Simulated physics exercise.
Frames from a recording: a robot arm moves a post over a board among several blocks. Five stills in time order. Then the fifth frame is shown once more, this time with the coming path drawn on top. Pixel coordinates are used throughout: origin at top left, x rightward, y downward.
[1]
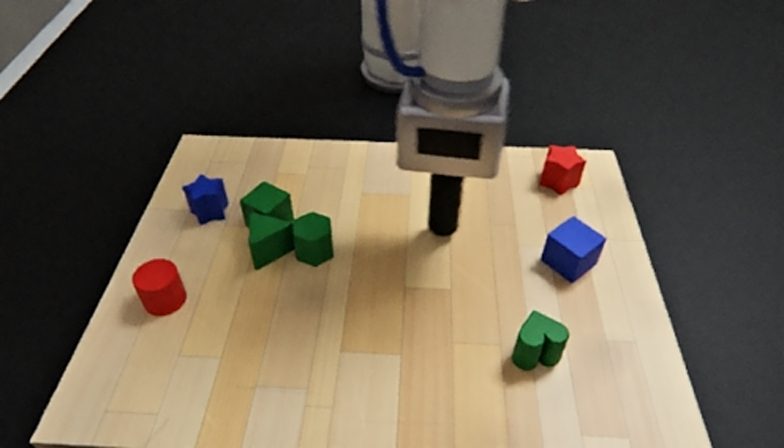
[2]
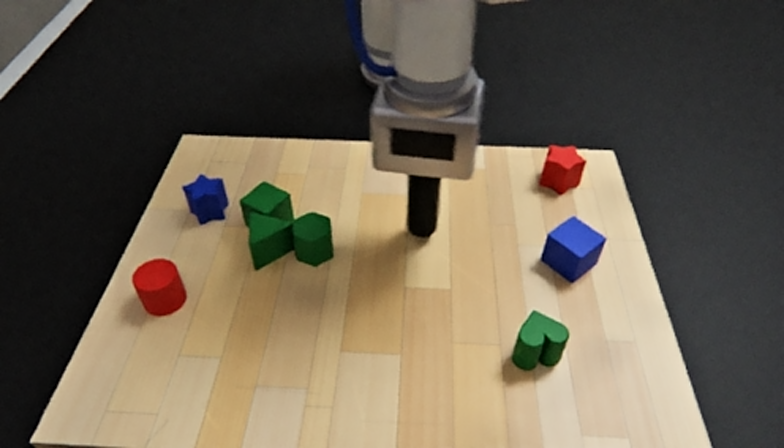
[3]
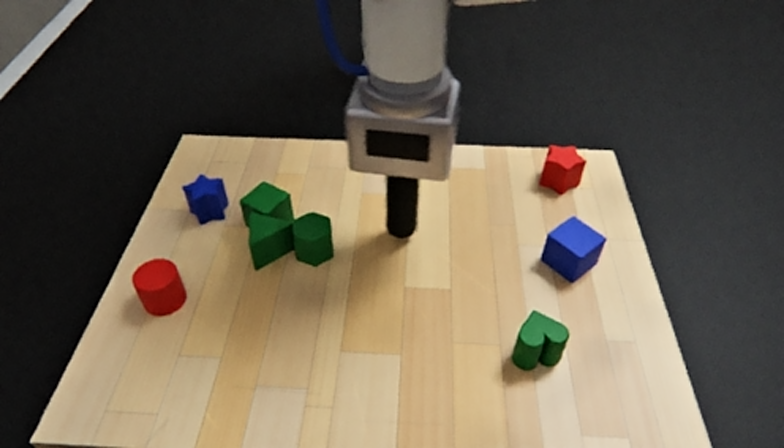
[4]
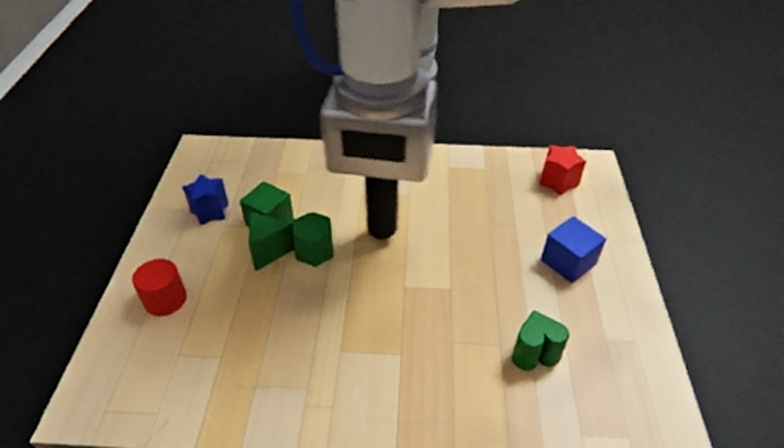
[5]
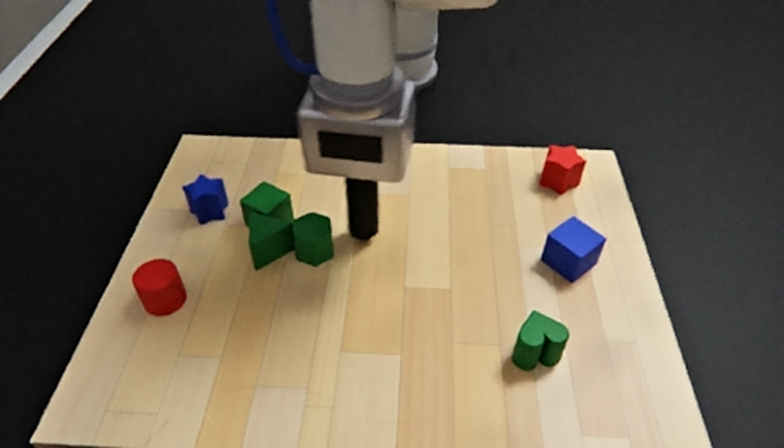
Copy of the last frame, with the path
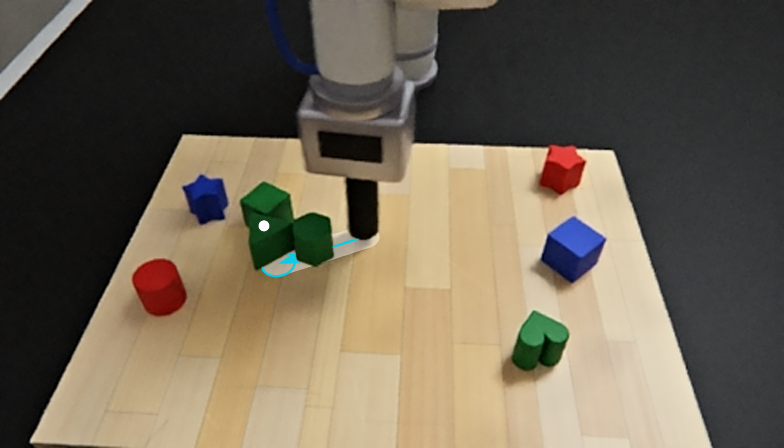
A robot arm slid its black post steadily left across a wooden board, drawing nearer to a cluster of three green blocks, while they and the scattered red, blue and green blocks stayed still.
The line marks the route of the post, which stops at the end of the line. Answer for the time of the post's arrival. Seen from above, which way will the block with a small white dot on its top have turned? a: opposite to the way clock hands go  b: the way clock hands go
I choose b.
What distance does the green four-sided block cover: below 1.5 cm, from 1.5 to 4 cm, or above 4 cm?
Shift of under 1.5 cm.
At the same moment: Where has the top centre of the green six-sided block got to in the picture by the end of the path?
It ends at (246, 260).
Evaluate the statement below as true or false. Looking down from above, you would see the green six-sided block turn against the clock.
That is true.
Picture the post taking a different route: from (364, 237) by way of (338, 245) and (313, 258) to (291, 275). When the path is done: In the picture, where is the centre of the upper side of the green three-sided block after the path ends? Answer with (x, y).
Somewhere near (229, 237).
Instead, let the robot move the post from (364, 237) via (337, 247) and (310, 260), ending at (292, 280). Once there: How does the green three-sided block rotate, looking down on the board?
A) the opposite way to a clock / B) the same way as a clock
B.
The line goes straight from (364, 237) to (278, 264); the dot is on the green three-sided block.
On the path given first. Halfway along, post at (320, 244); green three-sided block at (242, 232), turned 40° clockwise; green six-sided block at (286, 240), turned 25° anticlockwise.
At the end, post at (277, 257); green three-sided block at (226, 239), turned 110° clockwise; green four-sided block unmoved; green six-sided block at (246, 260), turned 50° anticlockwise.
